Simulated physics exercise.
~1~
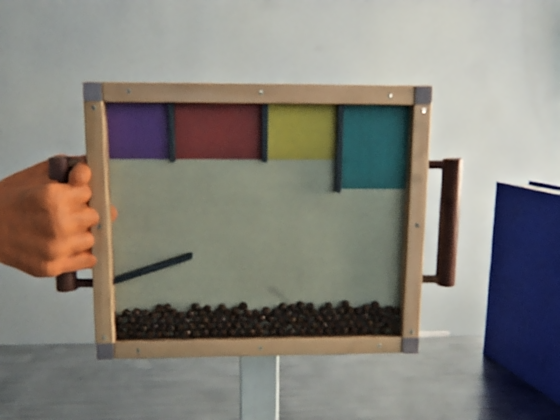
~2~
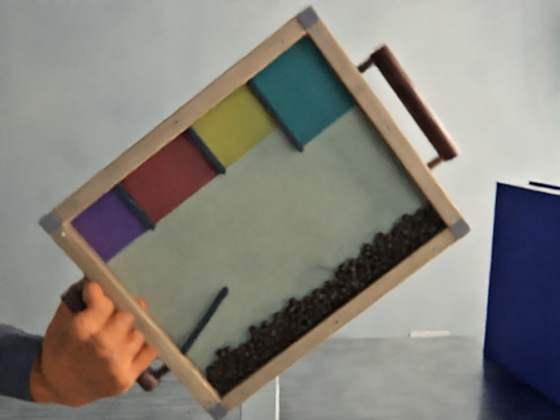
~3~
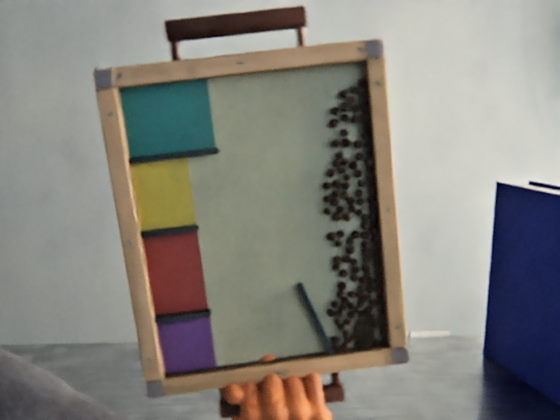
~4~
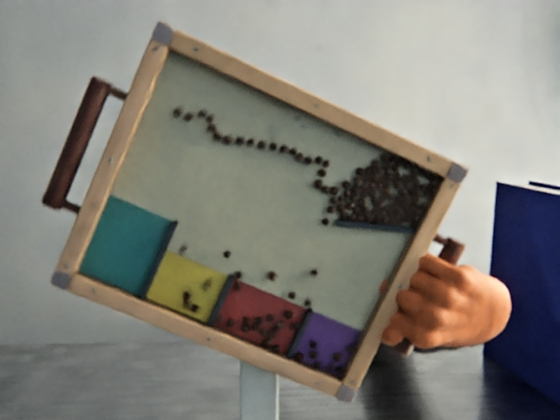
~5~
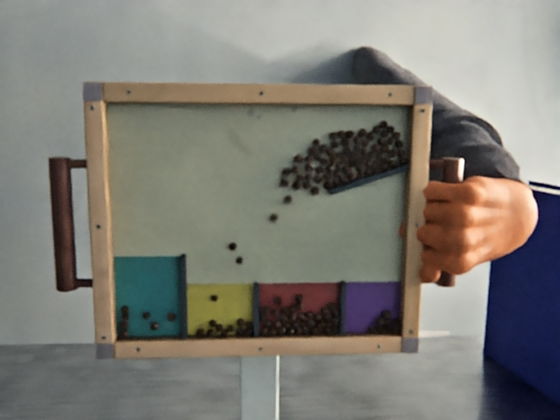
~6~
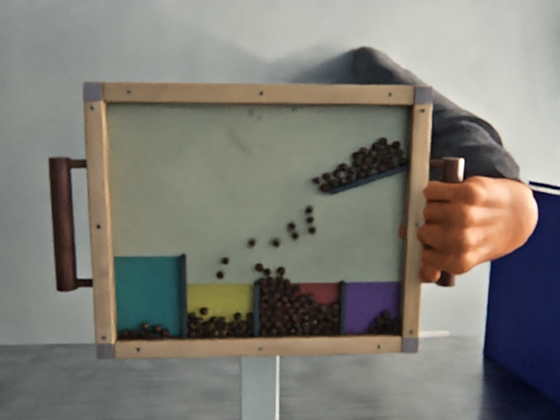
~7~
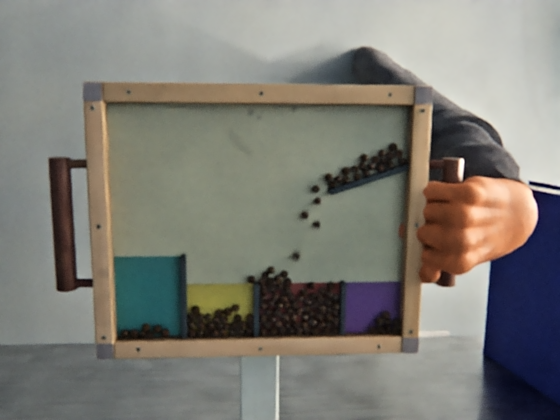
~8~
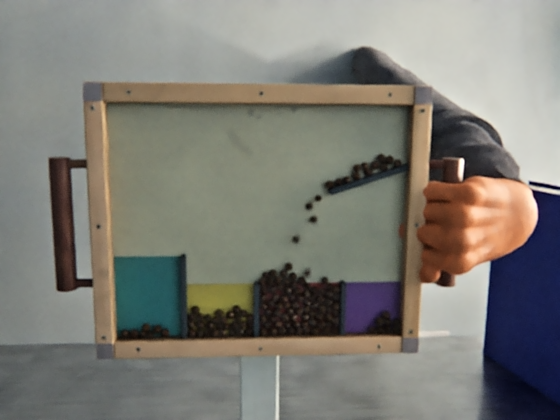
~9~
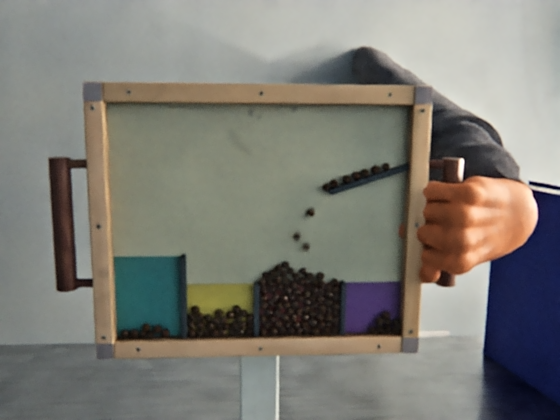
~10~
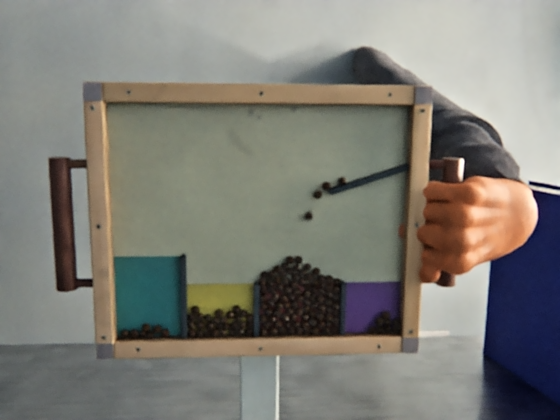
A hand grips the left handle of a wooden-framed box with a clear front, seen head-on against a grey wall, with a dark blue object at right. Purple, red, yellow and turquoise pockets line its top, and small round brown pills cover the bottom. The hand turns the box counterclockwise until it is upside down, and the pills slide along the right side, then spill toward the pockets. Many gather on a slanted dark bar at upper right and trickle off its lower end. Red finishes heaped highest, yellow holds fewer, and purple and turquoise hold little, as the last few pills drop.
